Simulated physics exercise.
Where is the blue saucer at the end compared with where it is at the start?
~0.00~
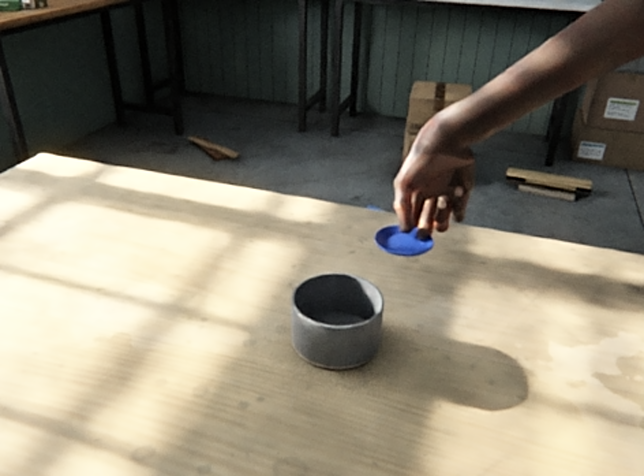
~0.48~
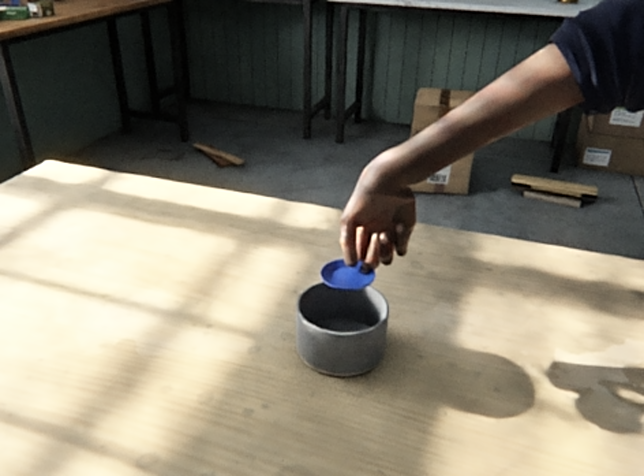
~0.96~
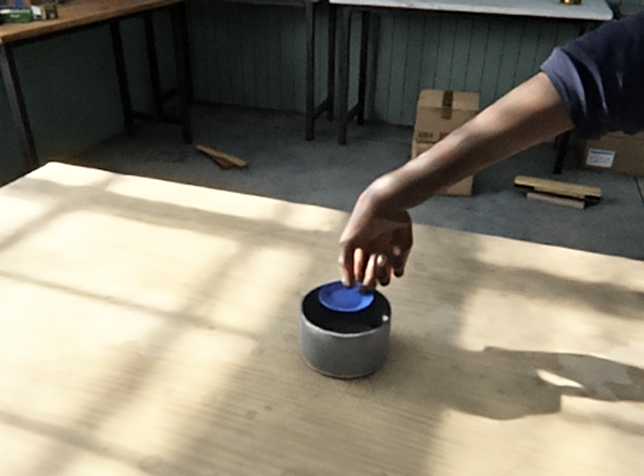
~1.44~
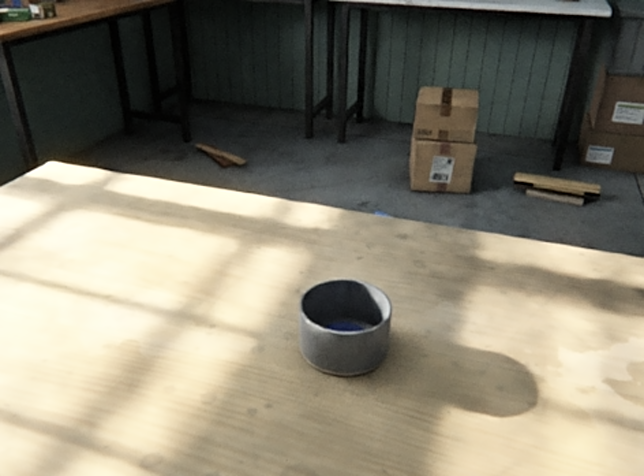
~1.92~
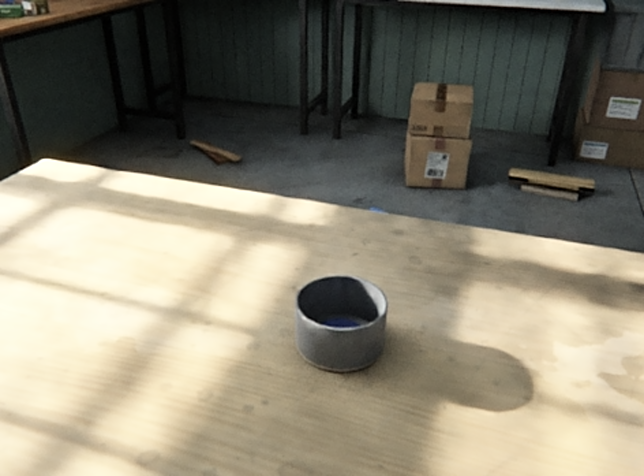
At the start the blue saucer is held in the air above and to the right of the gray container, and by the end it lies lower and farther left, down inside the container.
The clip opens on a sunlit wooden table where a round gray container stands open, while a hand reaching in from the right holds a small blue saucer above and to the right of it. The hand carries the saucer left until it hovers over the container. It then lowers the saucer to the opening, where the saucer slips past the rim instead of covering it. The hand lets go and withdraws from view. At the end, the blue saucer rests down inside the container, whose top remains open, as the view sways slightly.
